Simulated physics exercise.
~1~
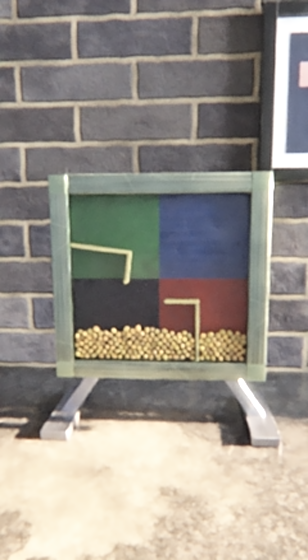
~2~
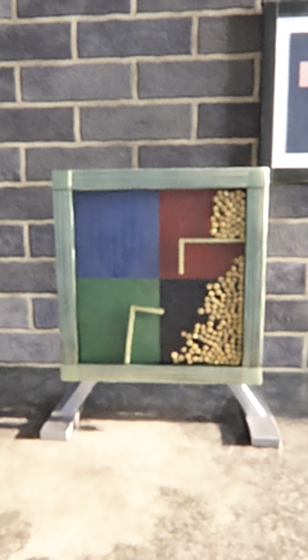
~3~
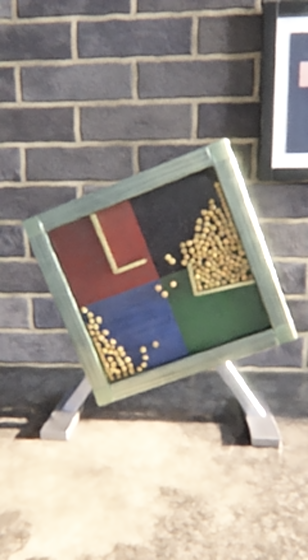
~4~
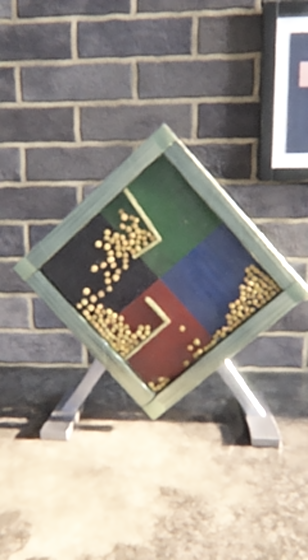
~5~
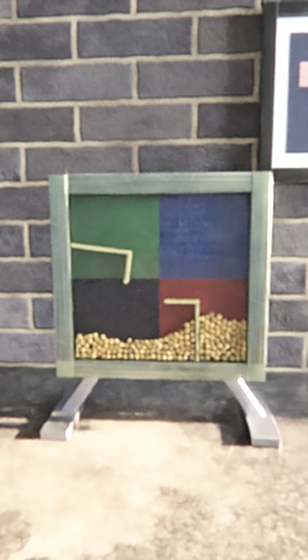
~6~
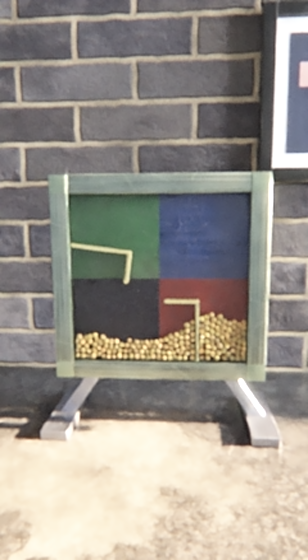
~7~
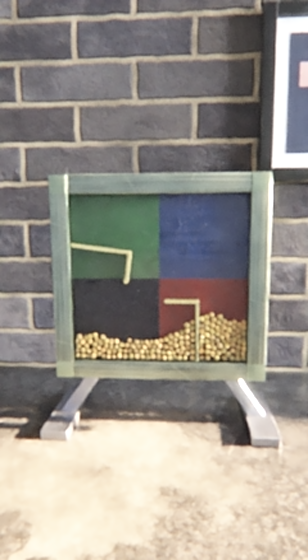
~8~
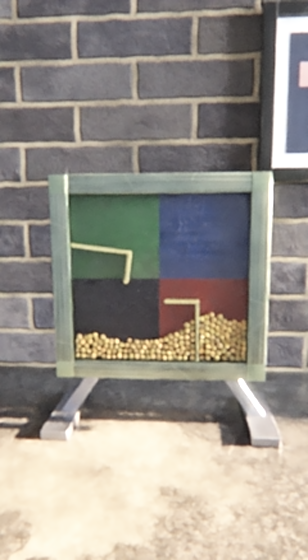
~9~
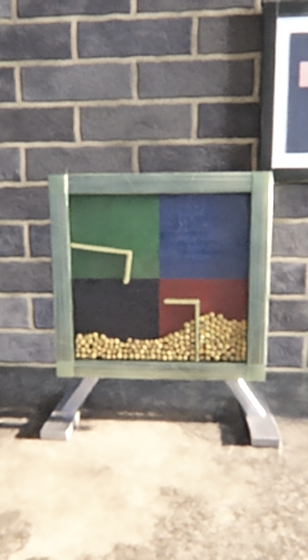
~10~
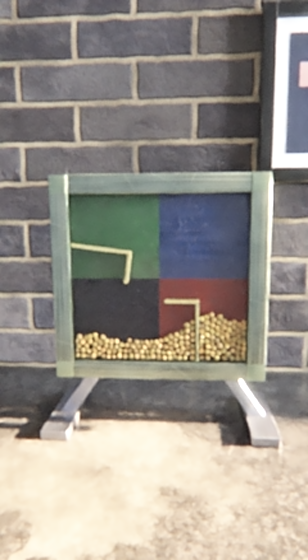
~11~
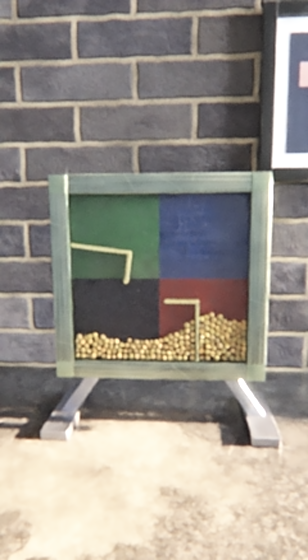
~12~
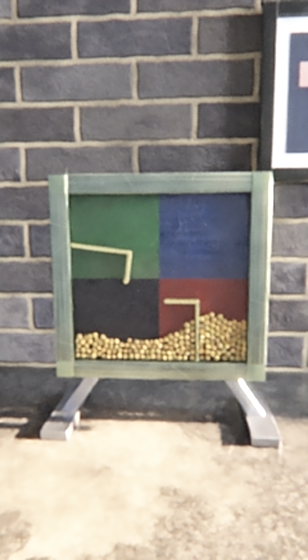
A square case turns once, tumbling its beads, which settle across red and black quarters.
